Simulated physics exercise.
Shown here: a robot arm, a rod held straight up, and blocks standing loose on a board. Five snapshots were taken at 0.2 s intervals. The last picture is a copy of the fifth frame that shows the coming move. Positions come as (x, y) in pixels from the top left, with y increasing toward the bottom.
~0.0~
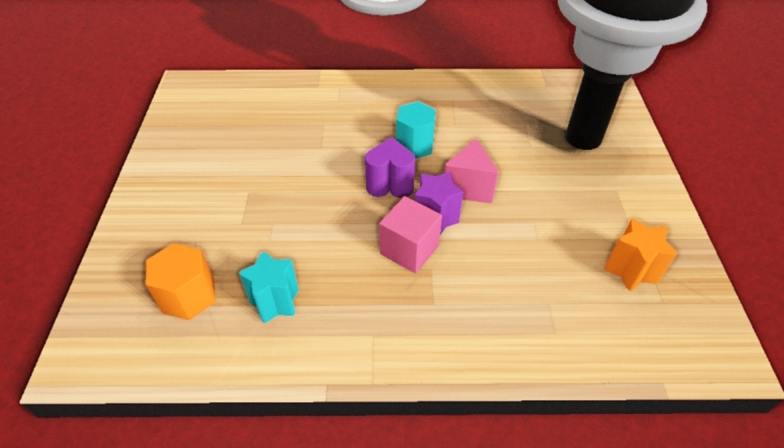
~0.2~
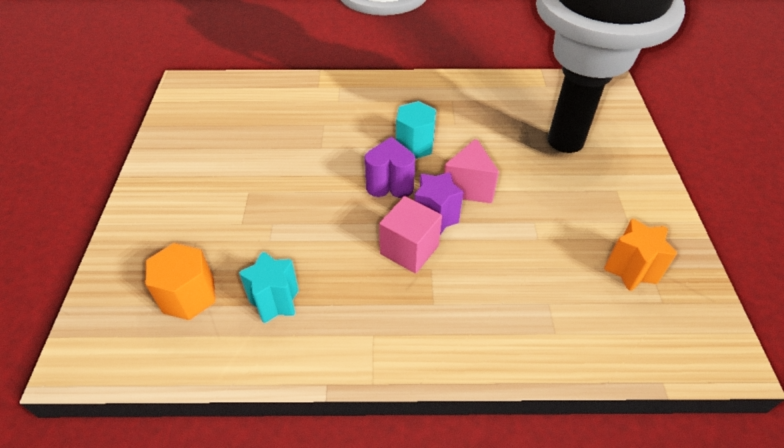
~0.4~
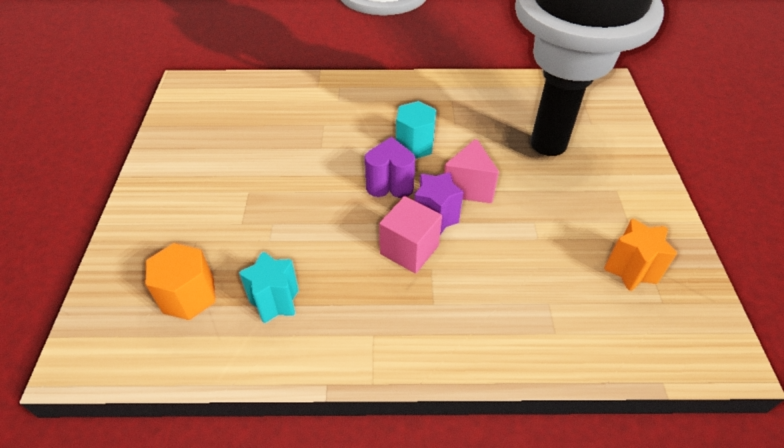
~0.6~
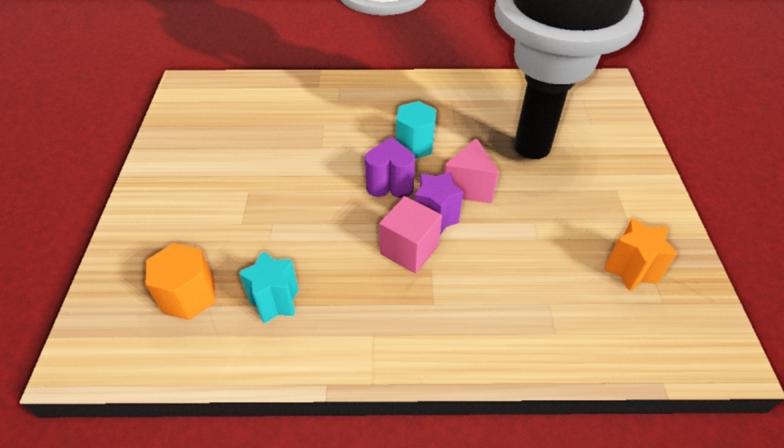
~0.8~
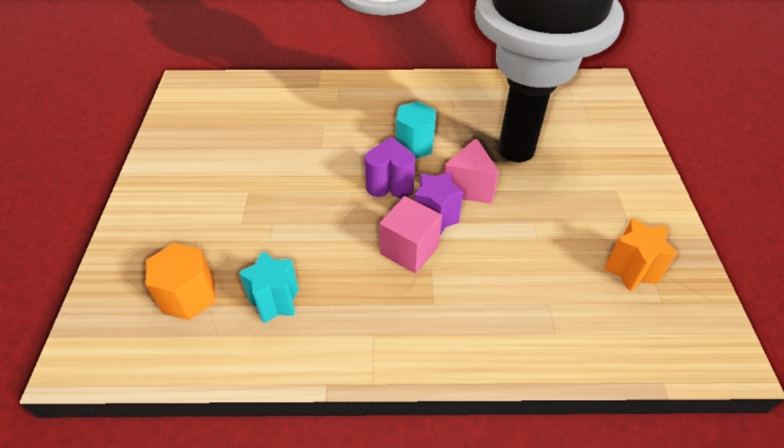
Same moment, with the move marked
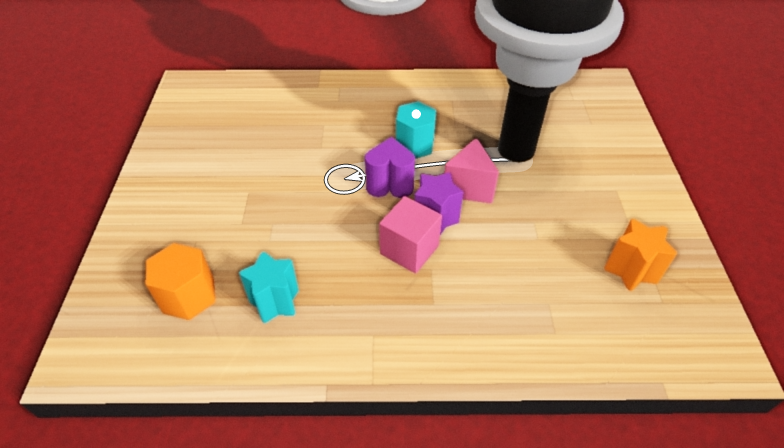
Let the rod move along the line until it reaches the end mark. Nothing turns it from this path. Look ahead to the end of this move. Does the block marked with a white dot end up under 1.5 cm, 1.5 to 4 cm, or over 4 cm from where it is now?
The block marked with a white dot ends up a moderate distance away, 1.5 to 4 cm.
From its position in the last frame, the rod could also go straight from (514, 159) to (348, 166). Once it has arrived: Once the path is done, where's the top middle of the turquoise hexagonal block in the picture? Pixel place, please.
Just about (390, 108).
The drawn path runs from (514, 159) over (430, 165) to (345, 179); the dot is on the turquoise hexagonal block.
On the path given first. One third of the way, rod (458, 153); purple star-shaped block (438, 190); pink three-sided block (464, 159), turned 40° anticlockwise.
Two thirds of the way, rod (401, 160); purple heart-shaped block (380, 158), turned 15° anticlockwise; turquoise hexagonal block (397, 112), turned 60° clockwise; purple star-shaped block (440, 191), turned 20° clockwise; pink three-sided block (453, 157), turned 75° anticlockwise.
At the end, rod (344, 170); purple heart-shaped block (352, 173), turned 60° anticlockwise; pink square piece not moved; turquoise hexagonal block (396, 112), turned 65° clockwise; purple star-shaped block (440, 191), turned 20° clockwise; pink three-sided block (453, 157), turned 75° anticlockwise.
